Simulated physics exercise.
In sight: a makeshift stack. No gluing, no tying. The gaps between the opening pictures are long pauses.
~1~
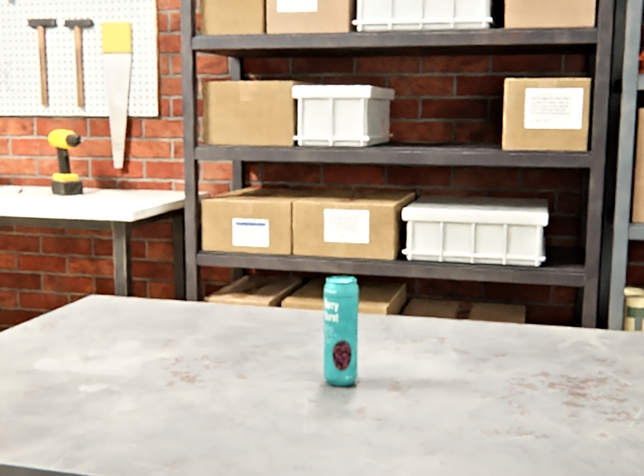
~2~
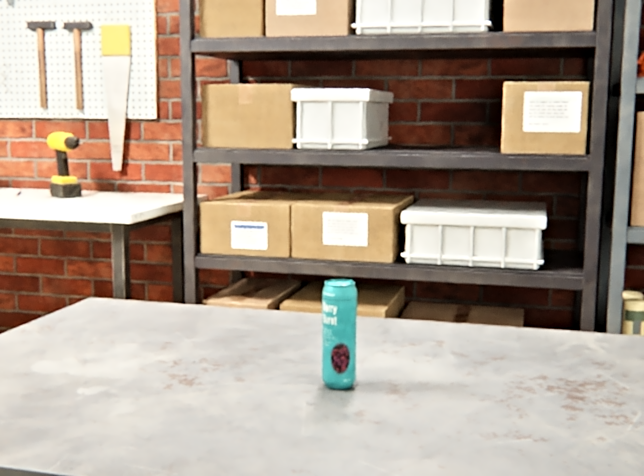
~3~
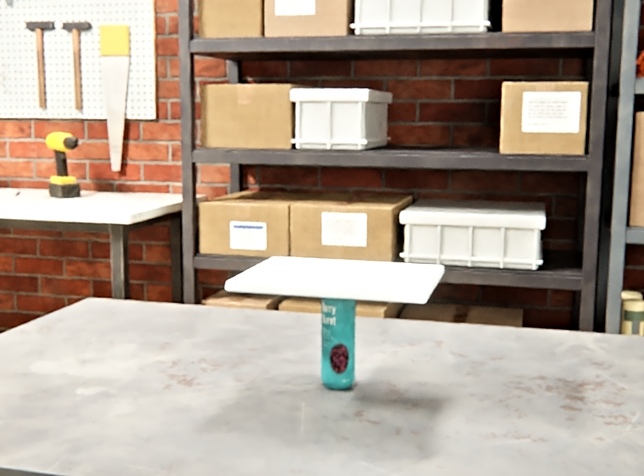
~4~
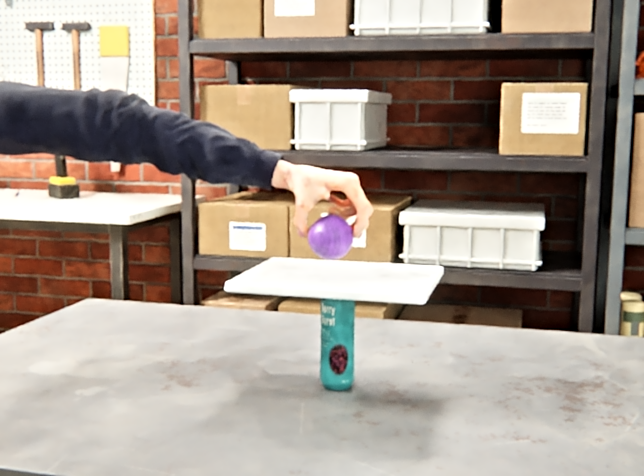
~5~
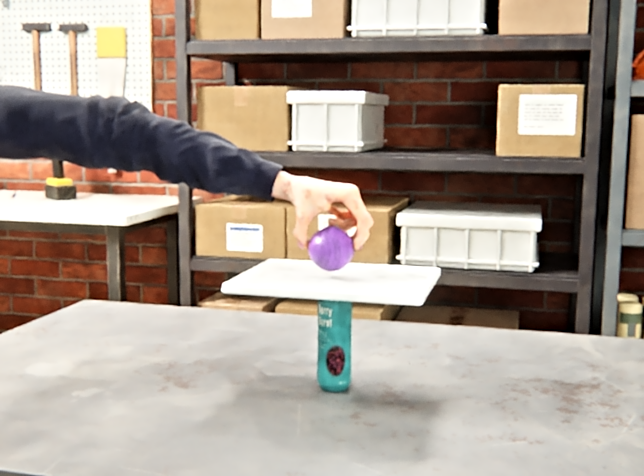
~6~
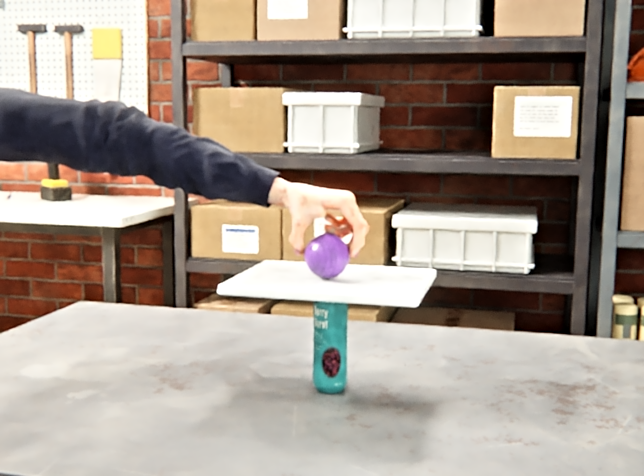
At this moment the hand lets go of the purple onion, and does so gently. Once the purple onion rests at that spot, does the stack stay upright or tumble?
The stack stays upright.
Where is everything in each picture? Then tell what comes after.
The last thing is not in view yet; turquoise can (341, 332), in the first frame.
The last thing is not in view yet; turquoise can (339, 335), in the second frame.
The last thing is not in view yet; turquoise can (338, 335), in the third frame.
Coming down; purple onion (331, 237); turquoise can (337, 336), in the fourth frame.
Coming down; purple onion (331, 249); turquoise can (334, 337), in the fifth frame.
Set down, still held; purple onion (327, 255); turquoise can (330, 339), in the sixth frame.
Then, 0.60 s later than the last frame, things are still on the move.
Then, 1.40 s later than the last frame, all is still.
Then, 2.10 s later than the last frame, purple onion resting near (327, 256).
When it is over, all 3 as before. End places, in pixels of the last picture, purple onion near (327, 256). The stack keeps its balance.
